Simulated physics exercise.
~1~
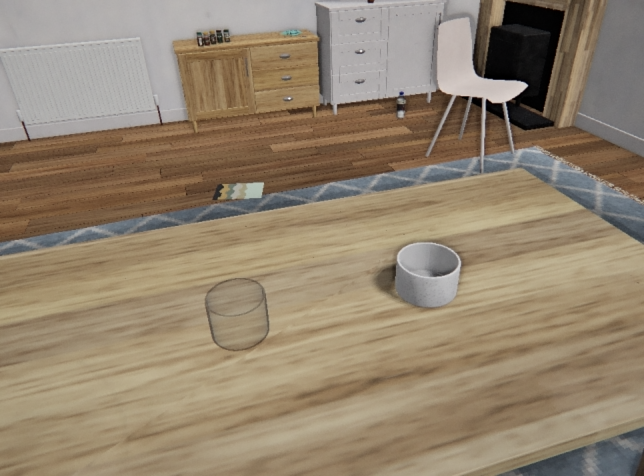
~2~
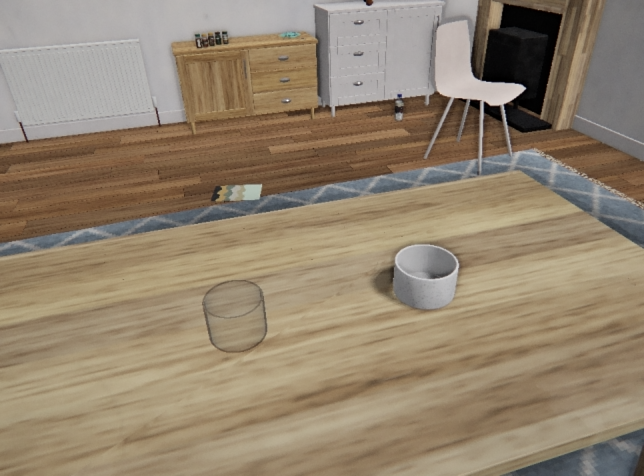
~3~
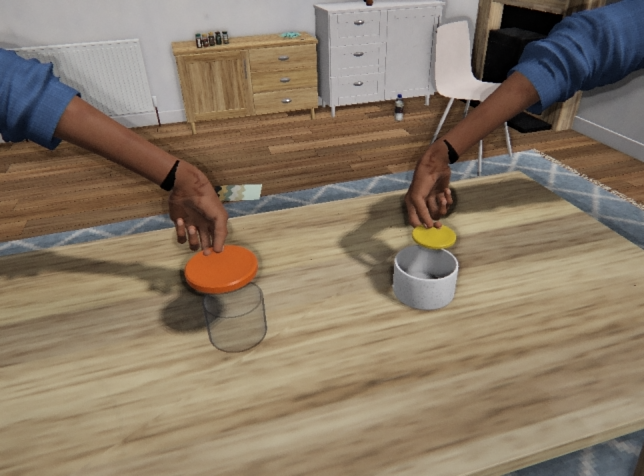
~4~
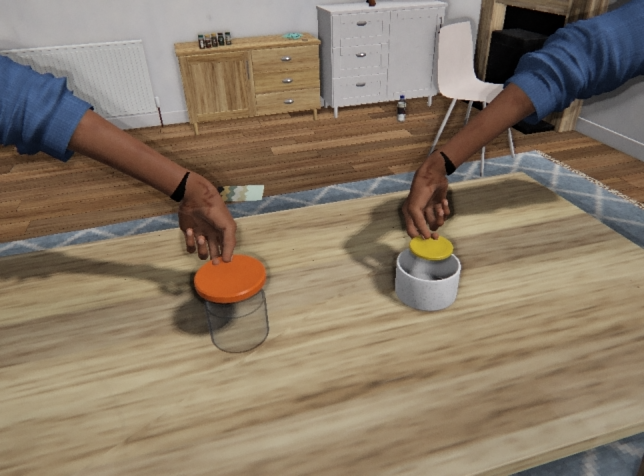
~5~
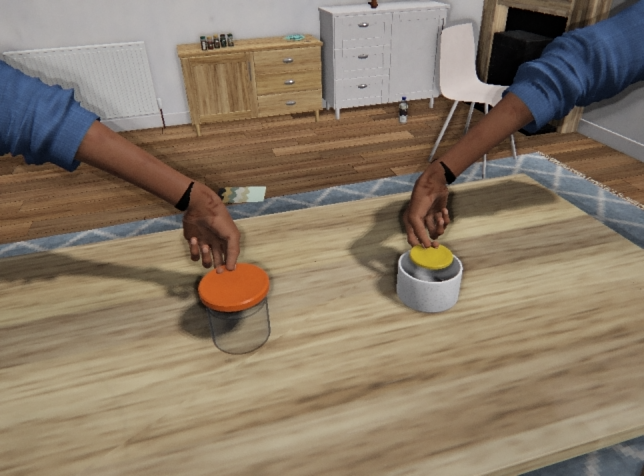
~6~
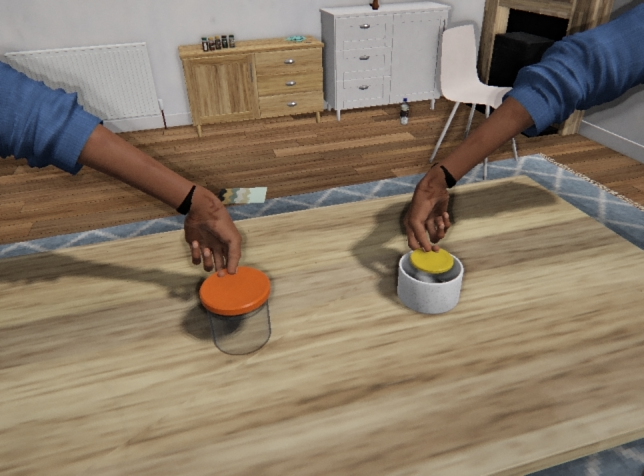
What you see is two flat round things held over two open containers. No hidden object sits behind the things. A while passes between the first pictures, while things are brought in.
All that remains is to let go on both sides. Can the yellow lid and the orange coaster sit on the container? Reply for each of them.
In the end, the yellow lid goes through the mouth, while the orange coaster bridges the mouth.
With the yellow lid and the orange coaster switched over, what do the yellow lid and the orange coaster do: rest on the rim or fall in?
Swapped, the yellow lid slides in and the orange coaster is held up.
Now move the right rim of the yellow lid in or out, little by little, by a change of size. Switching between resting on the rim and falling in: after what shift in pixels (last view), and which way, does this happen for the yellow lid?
The flip comes at close to 8 pixels toward the right.
Then, 0.16 s on from there, yellow lid on its way down near (428, 290); orange coaster sitting on the rim near (236, 297).
In the end, the yellow lid slips past the rim, near (428, 291); the orange coaster works as a lid, near (236, 297).
